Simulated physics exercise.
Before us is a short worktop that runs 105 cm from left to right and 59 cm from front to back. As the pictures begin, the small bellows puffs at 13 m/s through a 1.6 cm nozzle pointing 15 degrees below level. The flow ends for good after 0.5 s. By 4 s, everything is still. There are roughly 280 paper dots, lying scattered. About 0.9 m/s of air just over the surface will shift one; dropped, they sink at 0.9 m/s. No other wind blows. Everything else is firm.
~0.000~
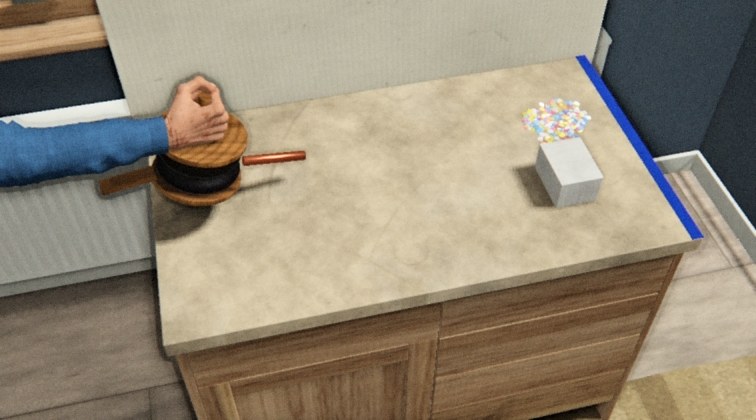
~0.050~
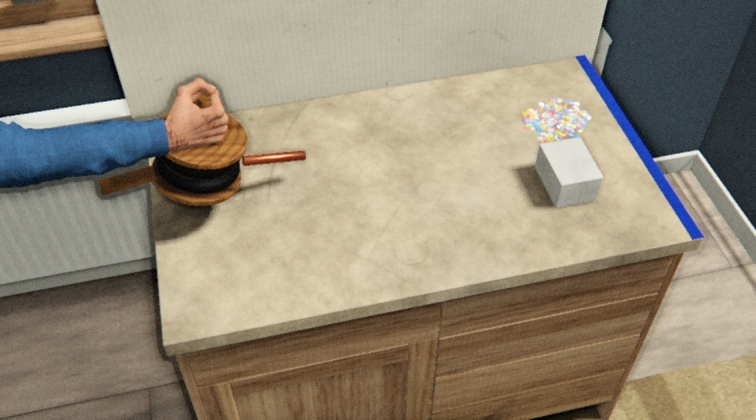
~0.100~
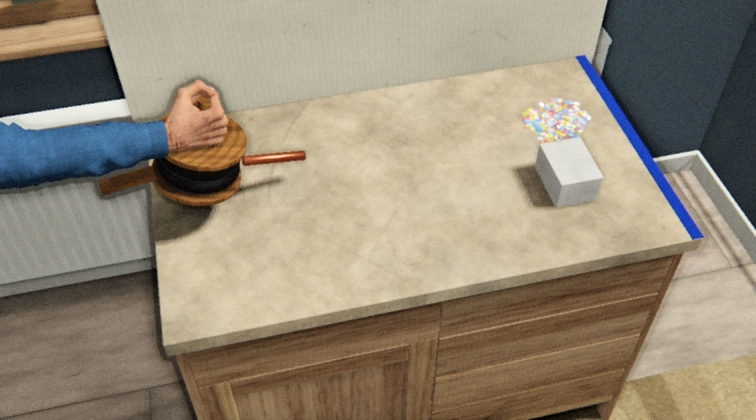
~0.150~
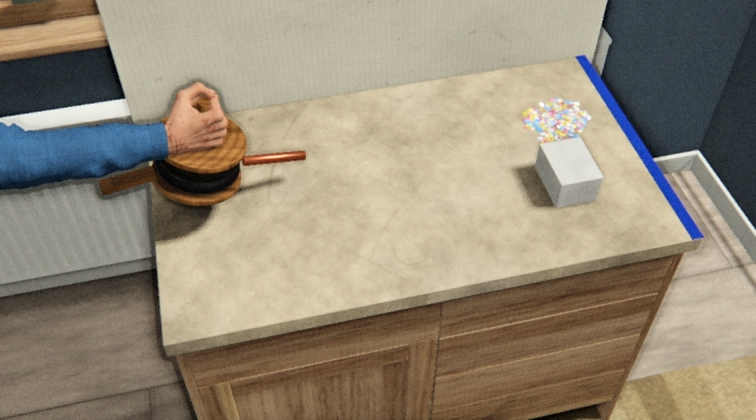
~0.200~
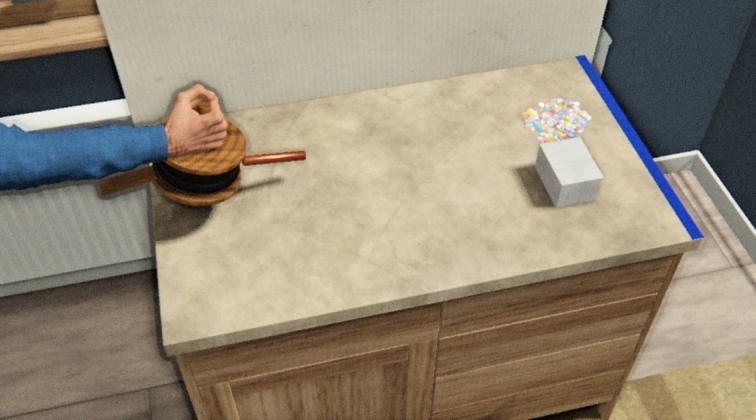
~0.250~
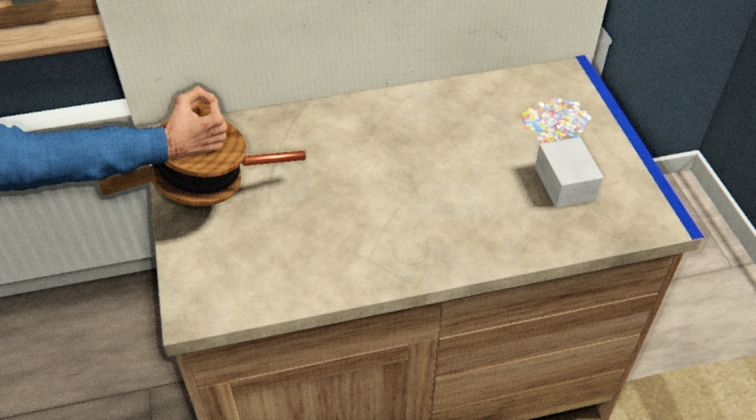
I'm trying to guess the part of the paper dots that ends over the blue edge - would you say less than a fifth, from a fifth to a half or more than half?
Expect over fifty in a hundred.
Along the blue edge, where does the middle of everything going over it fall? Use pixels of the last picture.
At roughly pixel (620, 109).
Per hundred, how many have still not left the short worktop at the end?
I'd say close to 0 percent.
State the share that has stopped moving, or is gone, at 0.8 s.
I would put it at around 0 %.
After 0.8 s, 100 % are over the blue edge; 0 % are gone or lie where they will stay.
After 1.3 s, 100 % are over the blue edge; 100 % are gone or lie where they will stay.
After 2.2 s, 100 % are over the blue edge; 100 % are gone or lie where they will stay.
After 4.0 s, at the end, 100 % are over the blue edge.
